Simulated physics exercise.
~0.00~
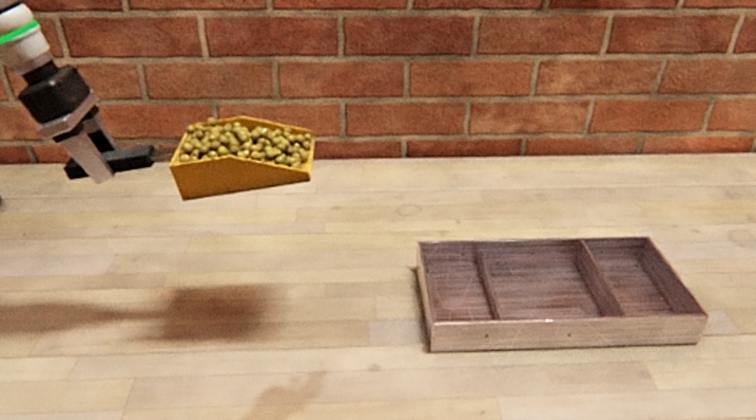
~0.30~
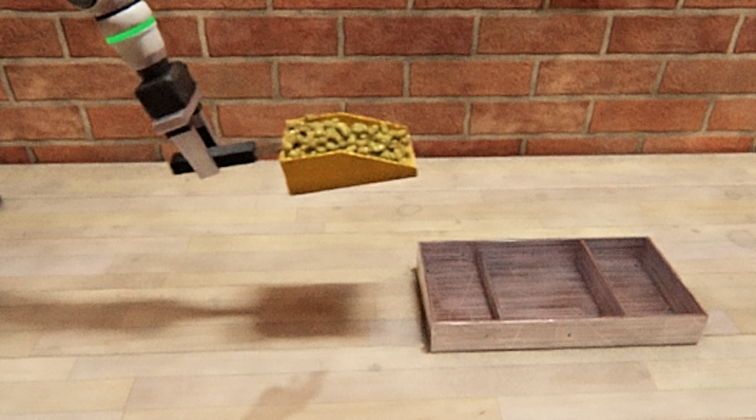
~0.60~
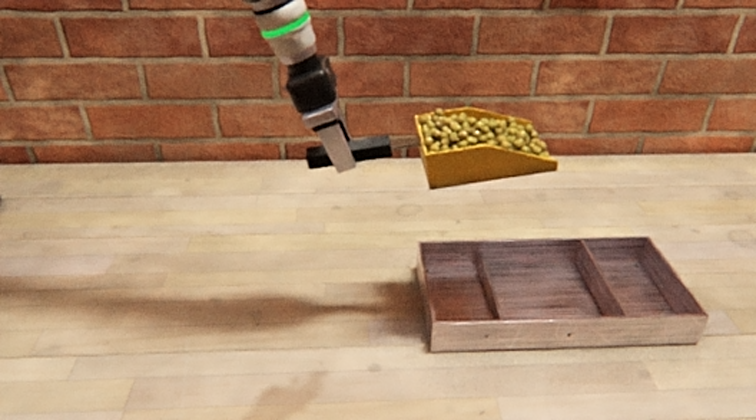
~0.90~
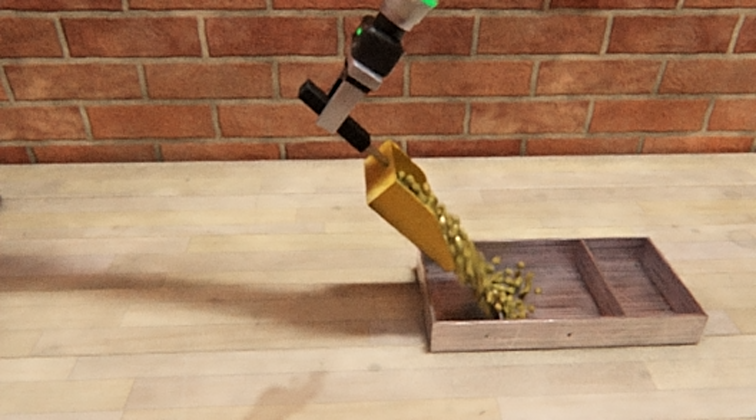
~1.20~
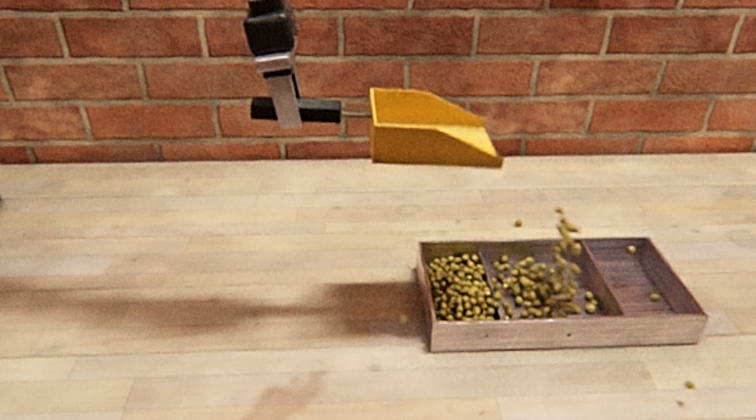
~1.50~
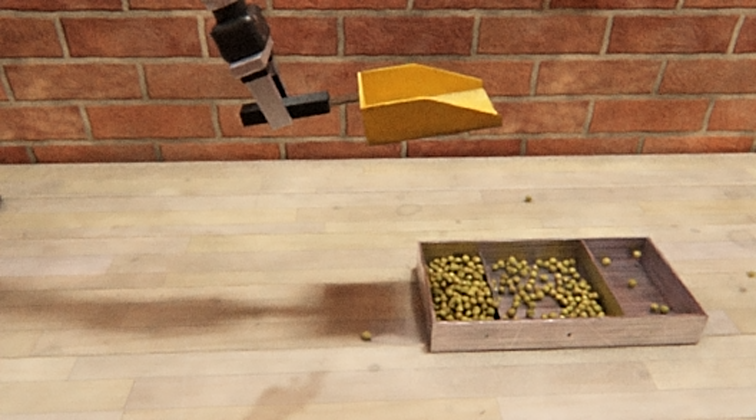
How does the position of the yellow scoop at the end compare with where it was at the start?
At the end the scoop is well to the right of where it started and somewhat higher up.
A robot arm moves a scoop right, pours beads mostly into a tray and tilts back.
